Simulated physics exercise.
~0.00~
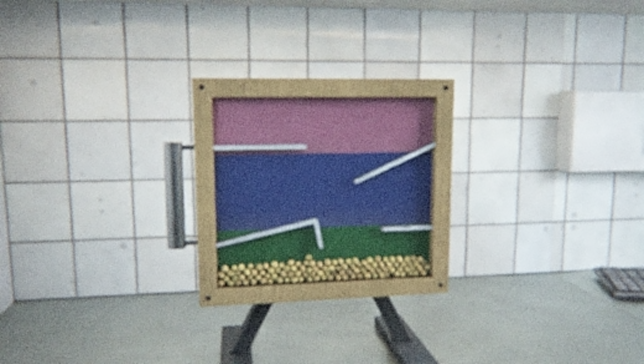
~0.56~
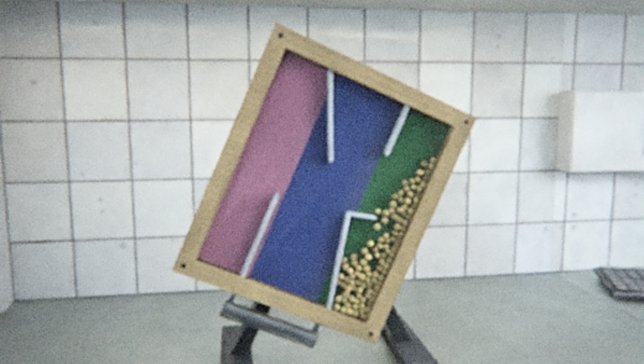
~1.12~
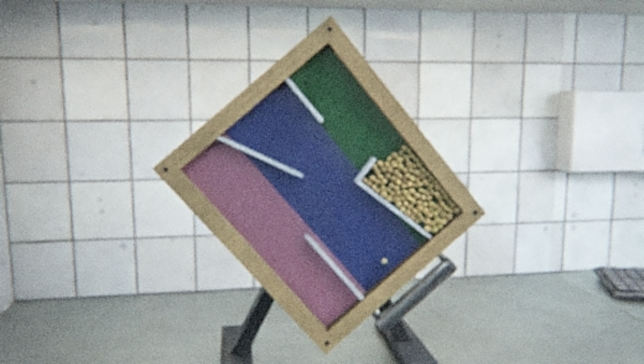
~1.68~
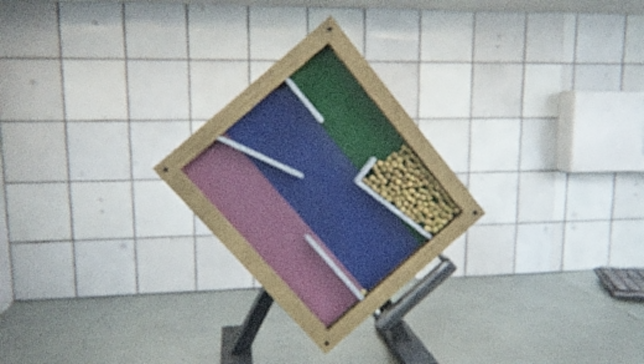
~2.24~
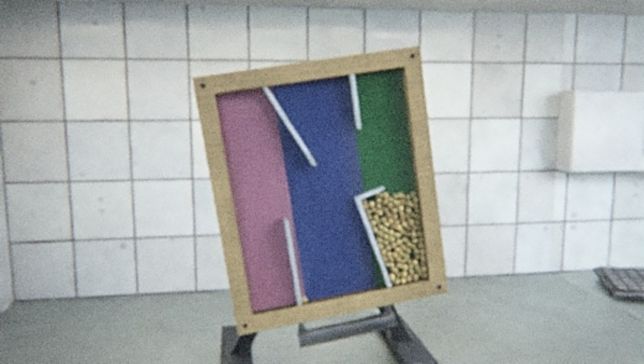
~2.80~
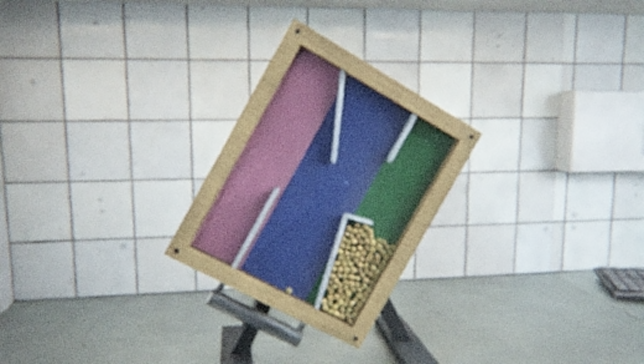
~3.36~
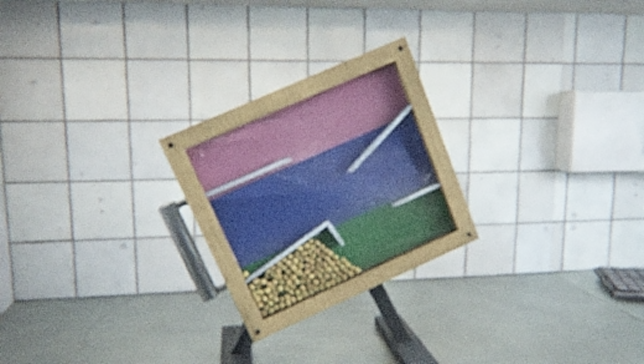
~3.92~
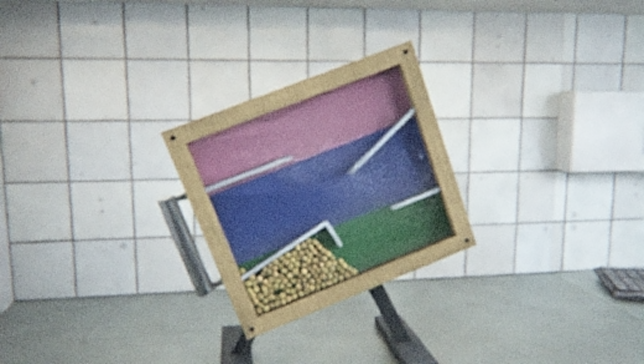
A square-looking wooden box with a clear front stands on dark legs on a pale counter before a white tiled wall, seen straight on by a still camera. Inside are pink, blue and green bands with pale slats, and small golden beads lie along the green bottom. The box swings anticlockwise well past upright on its side, and the beads tumble right and gather in a green corner behind a bent slat. It pauses, then turns back clockwise, the beads shifting left. It stops still tilted, with the beads heaped in the green band at lower left.
